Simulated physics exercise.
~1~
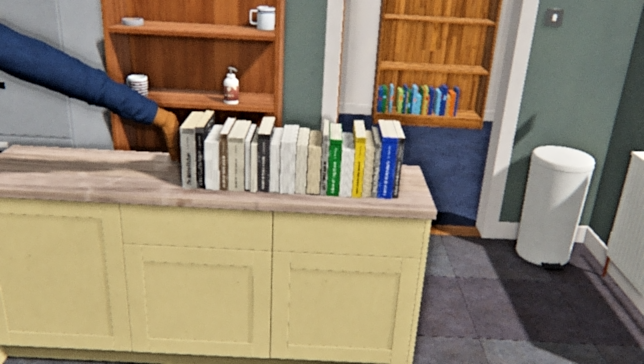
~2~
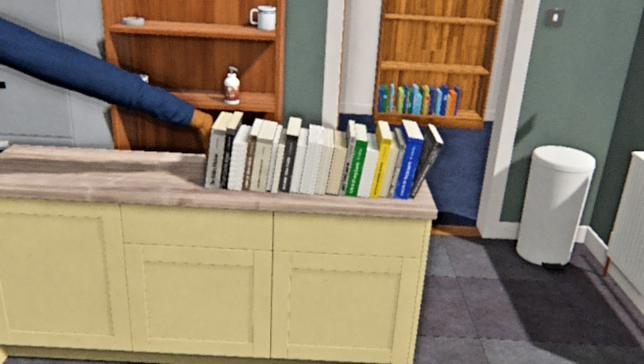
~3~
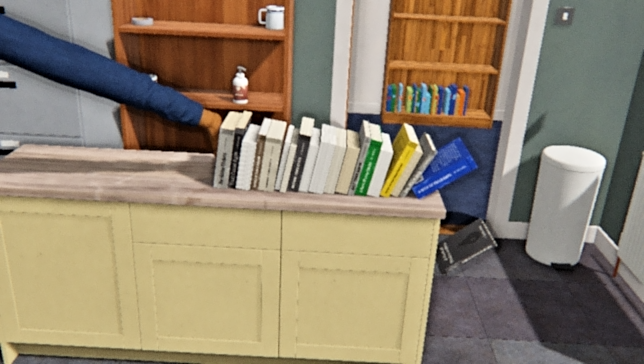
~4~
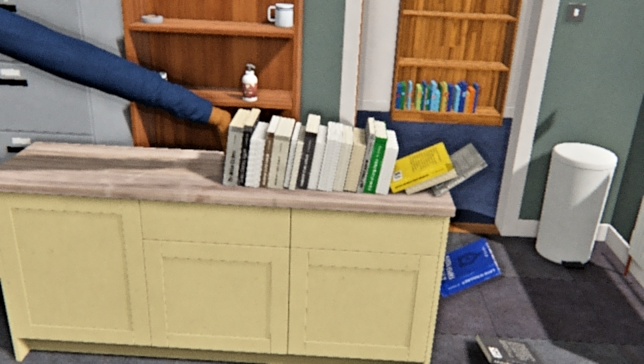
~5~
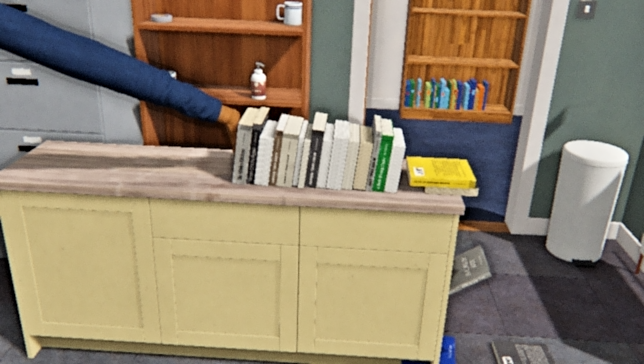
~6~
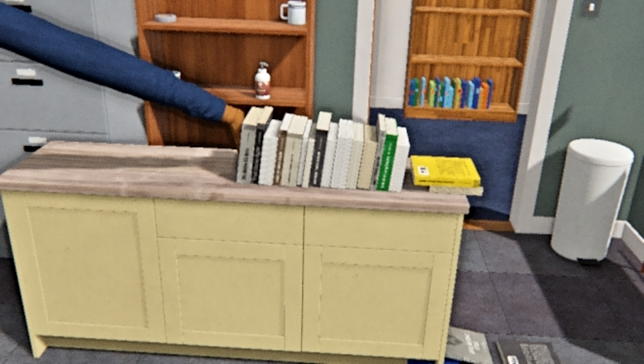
An arm pushes a book row right, dropping three while the yellow one stays on top.
